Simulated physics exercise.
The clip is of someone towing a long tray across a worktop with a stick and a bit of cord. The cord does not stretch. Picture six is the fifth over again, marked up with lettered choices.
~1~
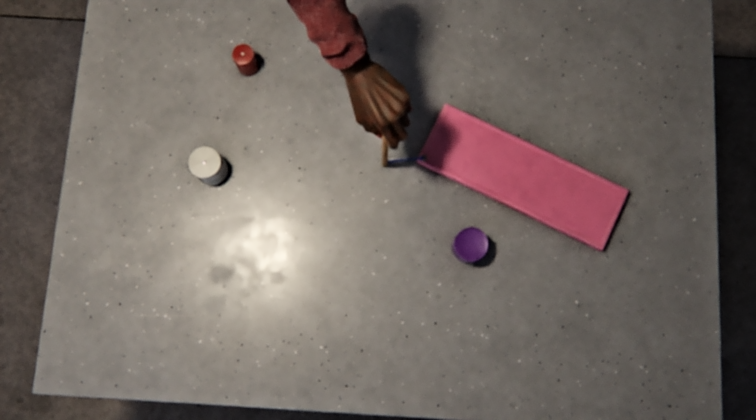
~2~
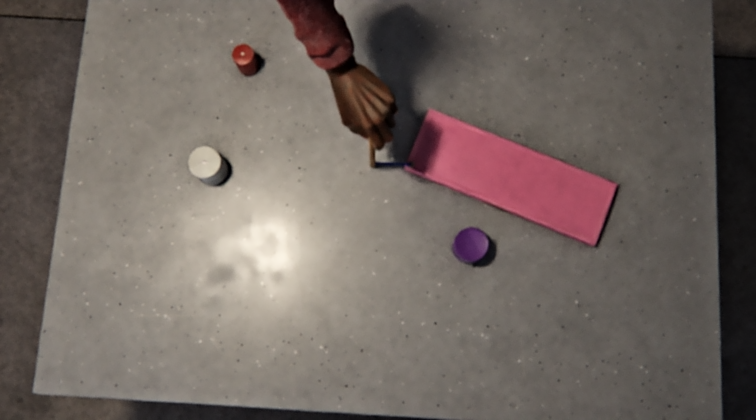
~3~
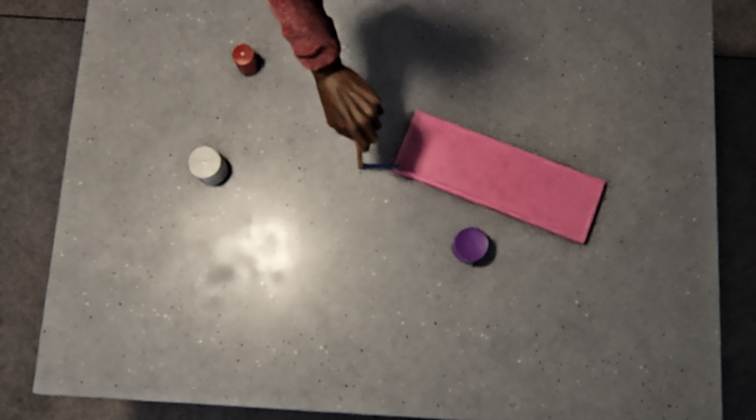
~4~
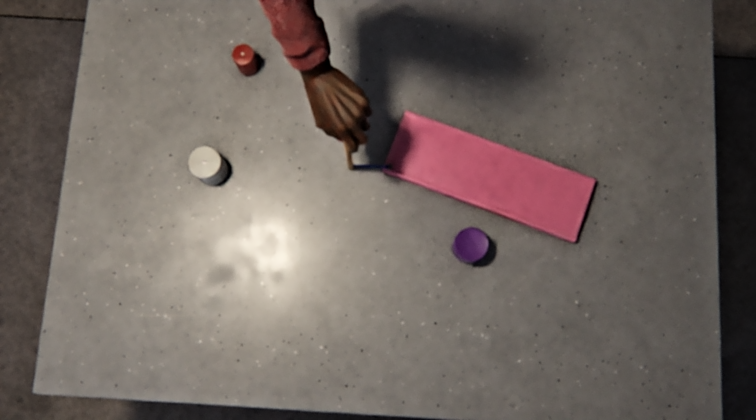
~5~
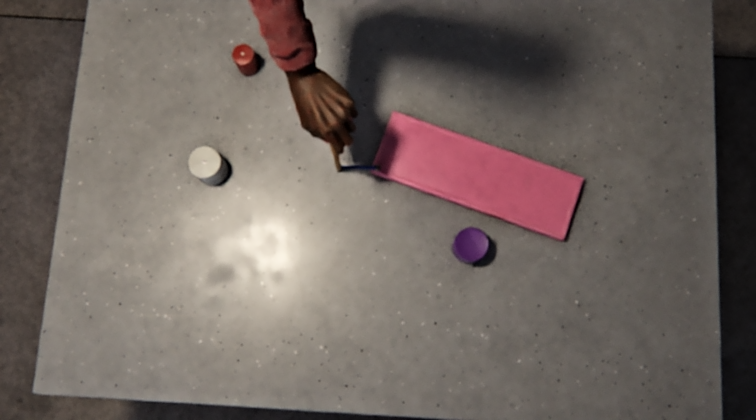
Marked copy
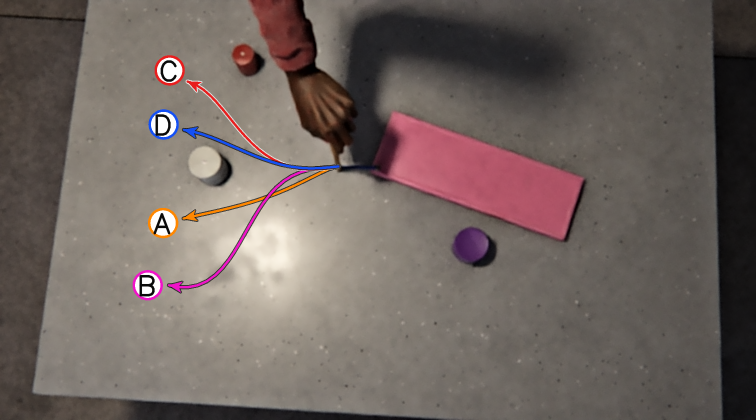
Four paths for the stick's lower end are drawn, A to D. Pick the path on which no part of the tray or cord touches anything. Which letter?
Take B.
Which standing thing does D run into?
It is the purple tub.
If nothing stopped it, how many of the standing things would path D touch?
One.
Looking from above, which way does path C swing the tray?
It turns clockwise.
On the marked copy, A from (338, 166) via (259, 200) to (184, 218); B from (338, 166) via (249, 227) to (169, 285); C from (338, 166) via (252, 143) to (188, 82); D from (338, 166) via (254, 156) to (184, 130).
Following B. Soon after the start, foot of the stick (270, 195), middle of the tray (408, 178).
Later, foot of the stick (229, 261), middle of the tray (358, 201).
In the end, foot of the stick (169, 285), middle of the tray (302, 229); nothing has been touched.
As for the rest, A meets the white tin and purple tub; C meets the red candle and purple tub; D meets the purple tub.
